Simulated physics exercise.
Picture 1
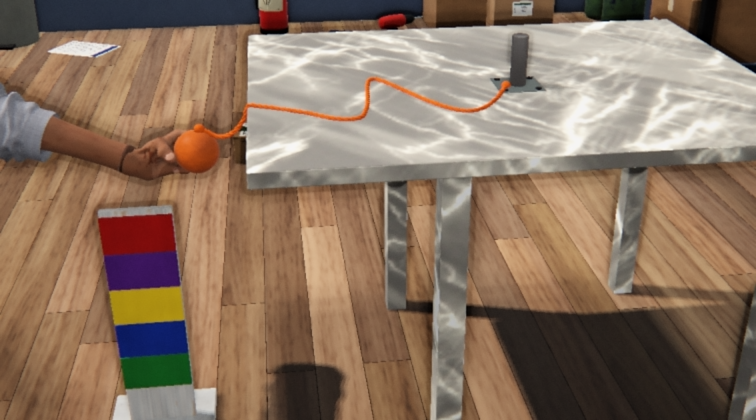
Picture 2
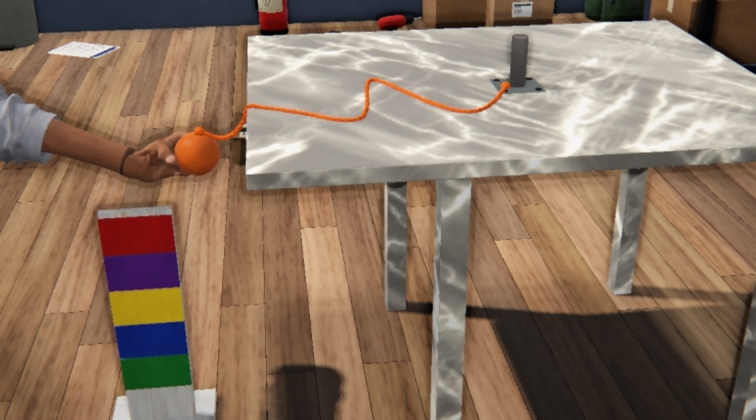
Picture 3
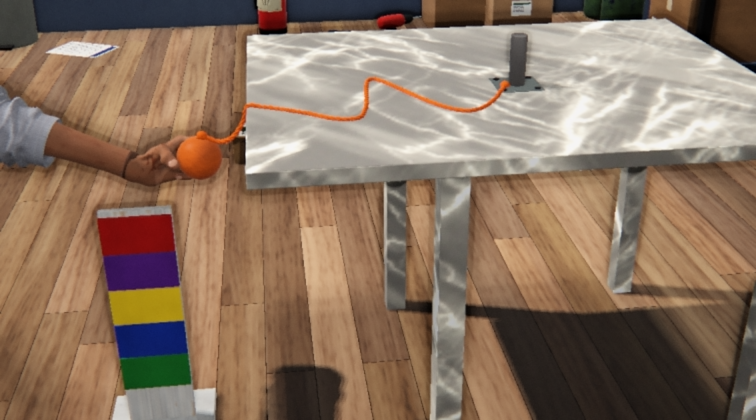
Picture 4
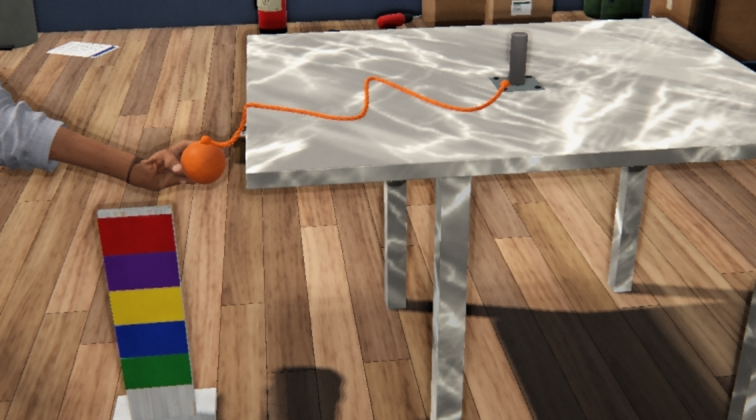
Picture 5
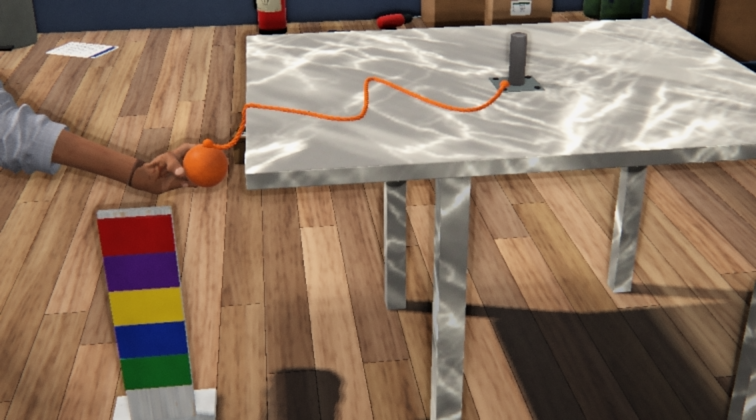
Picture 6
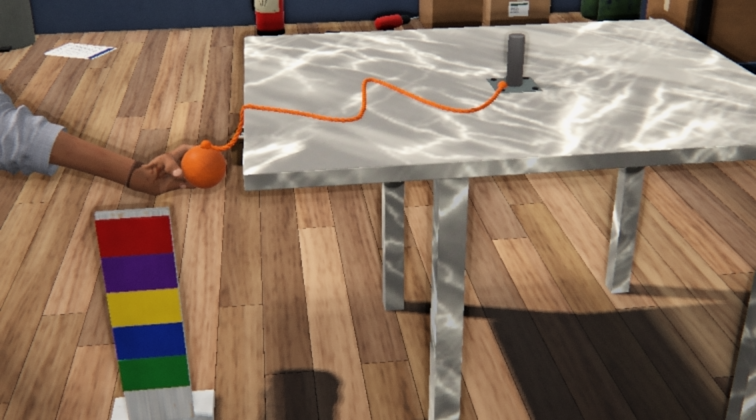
A hand at the left held an orange ball tied by a cord to a post on the table, above a strip of coloured bands, and moved it very slightly down and to the right.
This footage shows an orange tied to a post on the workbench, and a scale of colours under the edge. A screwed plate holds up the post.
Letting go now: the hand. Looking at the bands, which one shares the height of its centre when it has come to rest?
The green one shares that height.
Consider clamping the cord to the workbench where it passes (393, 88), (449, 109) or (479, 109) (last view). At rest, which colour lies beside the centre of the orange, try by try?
Yellow, then blue, then blue.
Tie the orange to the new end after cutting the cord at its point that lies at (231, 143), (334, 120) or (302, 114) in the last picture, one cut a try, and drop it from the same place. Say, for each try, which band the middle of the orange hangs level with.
So you'd see blue first, red second, and for the last: Purple.
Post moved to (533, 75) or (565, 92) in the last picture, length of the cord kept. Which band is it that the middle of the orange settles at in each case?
Blue; blue.
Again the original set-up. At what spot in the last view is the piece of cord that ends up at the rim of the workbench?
Roughly (364, 91).
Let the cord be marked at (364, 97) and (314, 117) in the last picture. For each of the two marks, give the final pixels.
They end up at (245, 134) and (255, 229).
Early on, orange near (229, 339); level with blue.
Midway, orange near (296, 348); level with green.
Near the end, orange near (243, 365); level with green.
Finally, orange near (273, 363); level with green. Its middle rests at the green band.
